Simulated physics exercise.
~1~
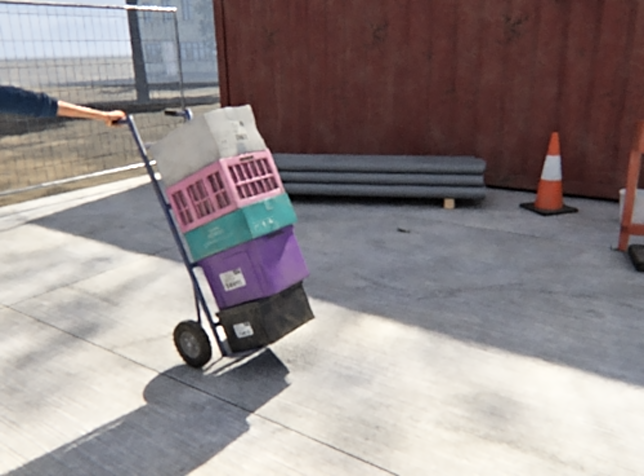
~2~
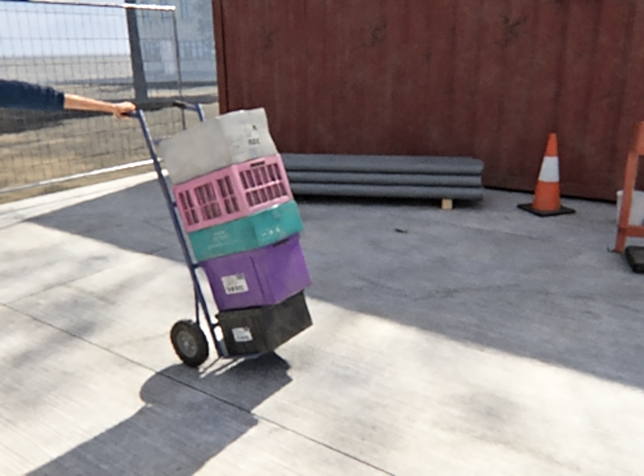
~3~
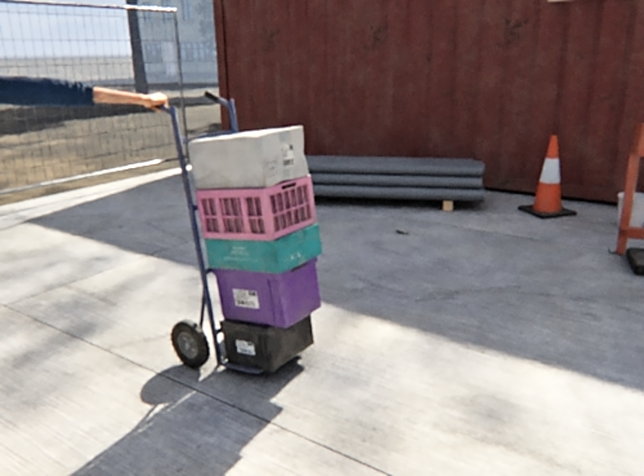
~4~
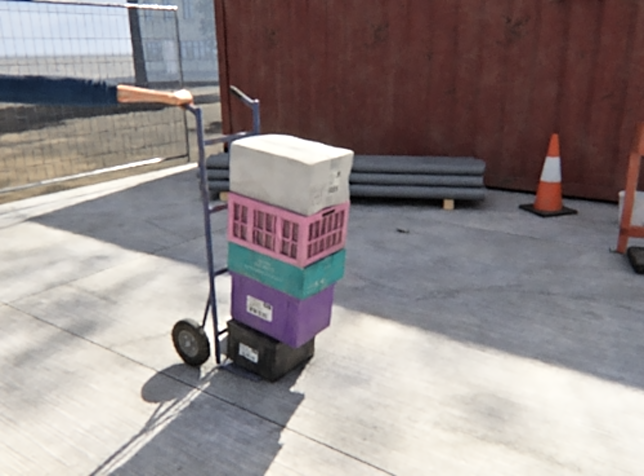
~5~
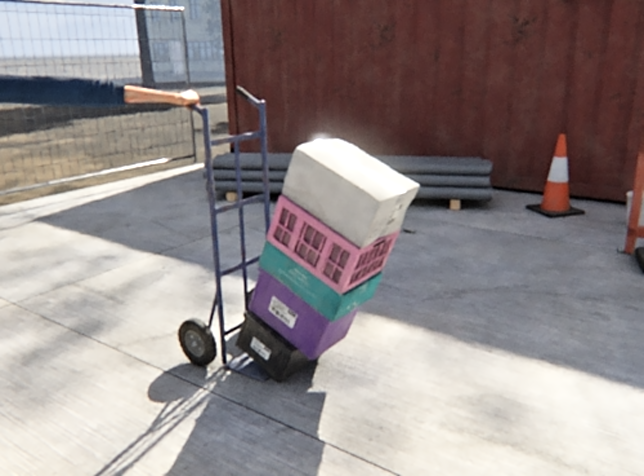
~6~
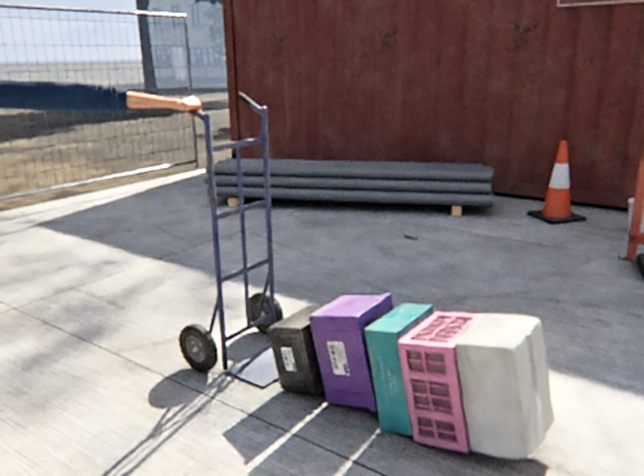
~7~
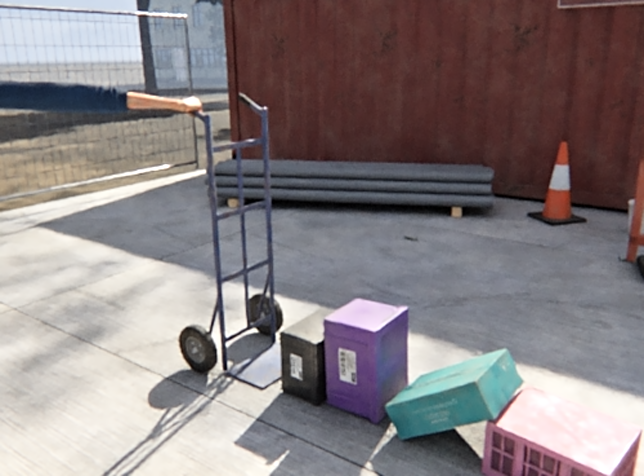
On a concrete yard, a hand tips a loaded hand truck upright and its stacked boxes topple right, spilling across the ground.
